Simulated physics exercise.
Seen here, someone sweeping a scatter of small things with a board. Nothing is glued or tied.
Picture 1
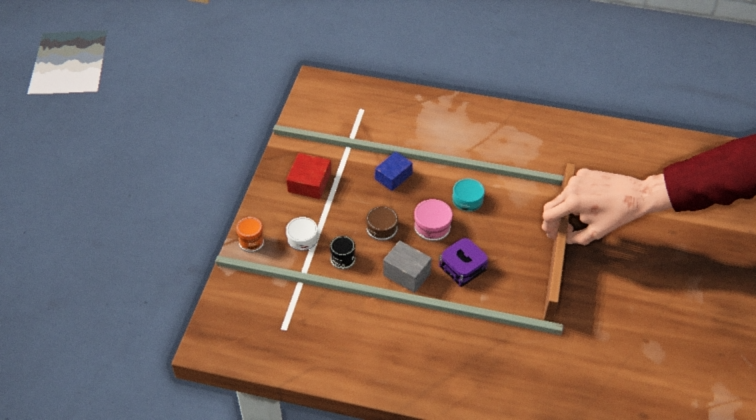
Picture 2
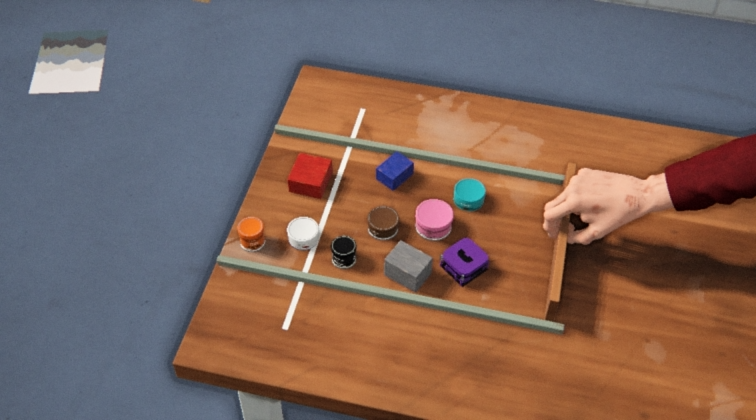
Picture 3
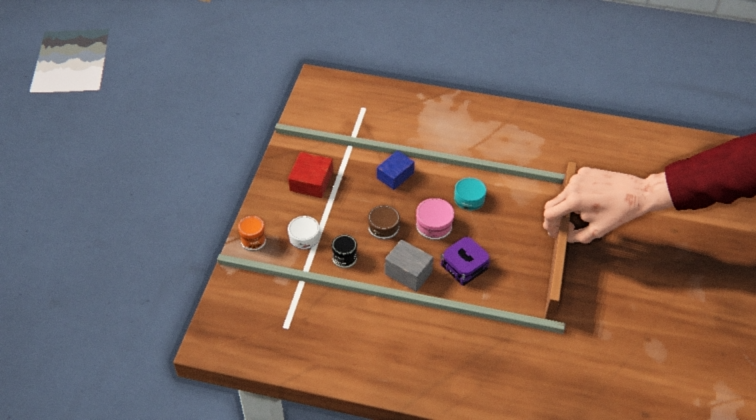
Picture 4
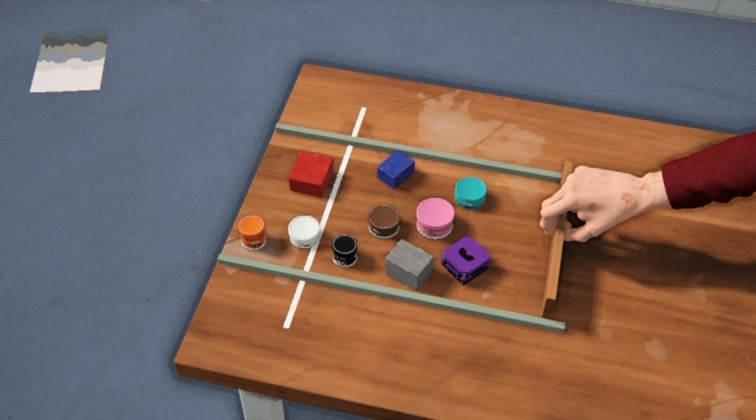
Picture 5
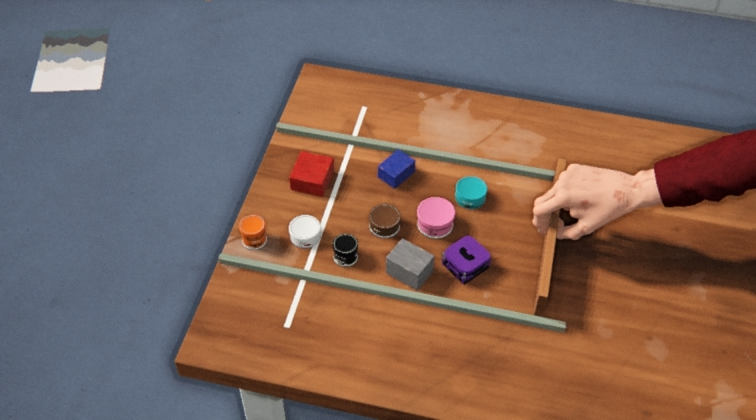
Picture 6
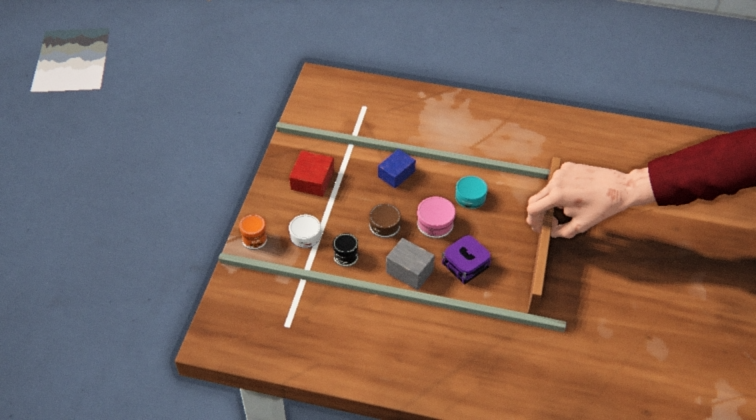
A hand slides a wooden board slightly left toward scattered small tubs and blocks.
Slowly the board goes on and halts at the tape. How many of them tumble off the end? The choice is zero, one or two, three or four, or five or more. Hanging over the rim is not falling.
The number that fall off is zero.
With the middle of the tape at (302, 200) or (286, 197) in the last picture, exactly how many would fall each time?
Try by try, 1 and 5.
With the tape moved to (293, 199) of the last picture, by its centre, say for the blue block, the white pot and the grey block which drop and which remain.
The blue block remains up; the white pot drops off; the grey block remains up.
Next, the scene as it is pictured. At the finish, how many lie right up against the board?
In contact: 5.
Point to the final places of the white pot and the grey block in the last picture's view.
The white pot at (262, 219), the grey block at (292, 249).
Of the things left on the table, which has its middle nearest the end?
The orange tin ends nearest.
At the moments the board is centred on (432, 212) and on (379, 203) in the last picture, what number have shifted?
At the one place 5, at the other 8.
Soon after, none off yet; orange tin at rest near (254, 232); red block at rest near (312, 173); white pot at rest near (305, 231).
Then, none off yet; orange tin at rest near (254, 232); red block at rest near (312, 173); white pot moved a little near (295, 225).
At rest, the number that fall off is zero.
